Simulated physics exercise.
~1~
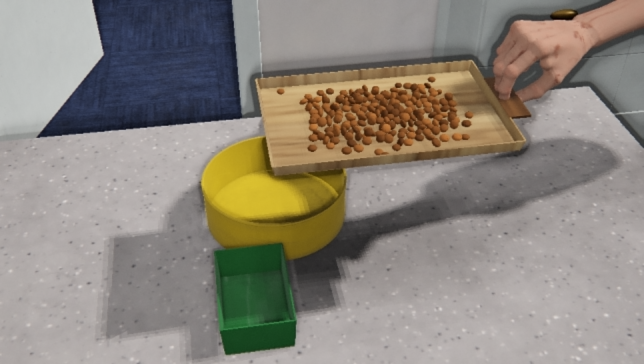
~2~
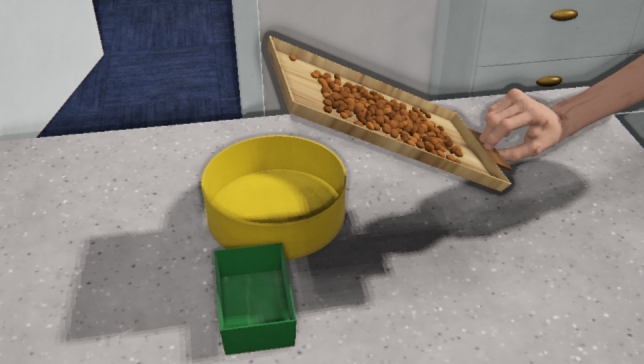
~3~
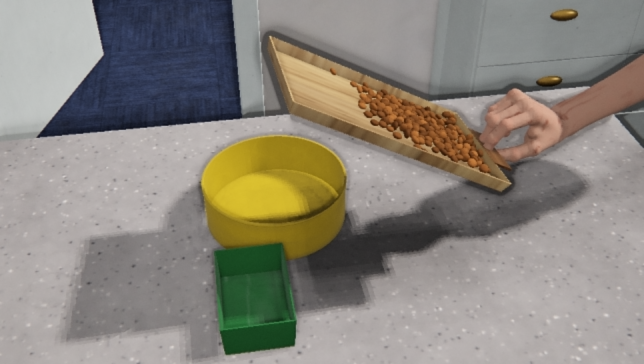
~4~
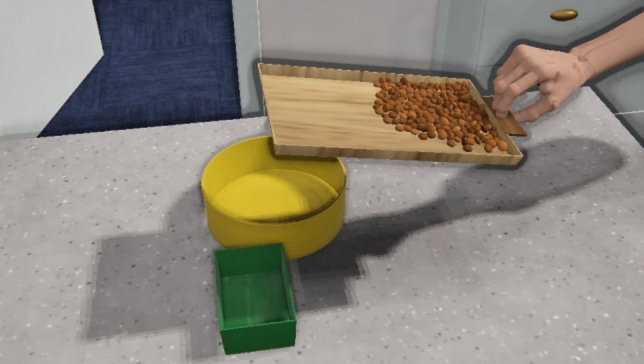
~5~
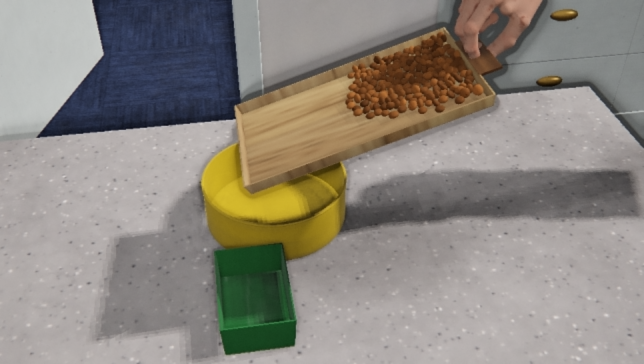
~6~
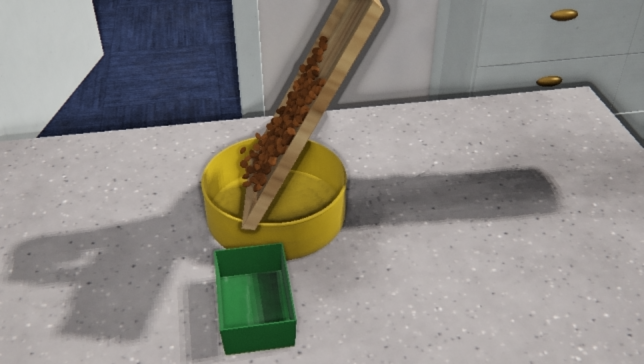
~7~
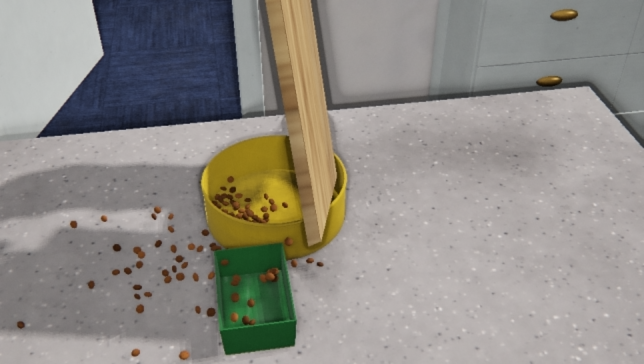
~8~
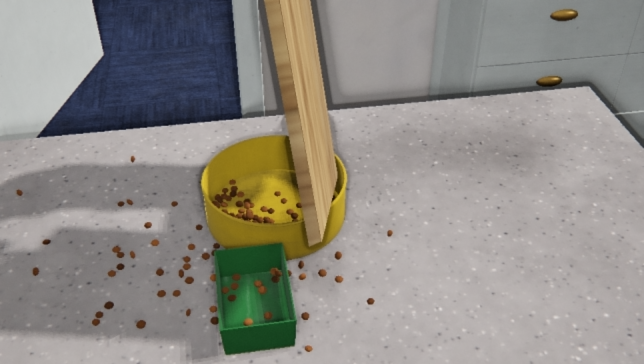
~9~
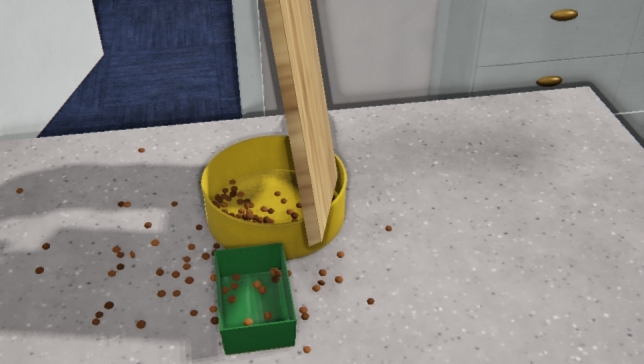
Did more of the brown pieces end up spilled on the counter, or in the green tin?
More of them ended up spilled on the counter, as only a few landed in the green tin. The yellow pot caught the largest share.
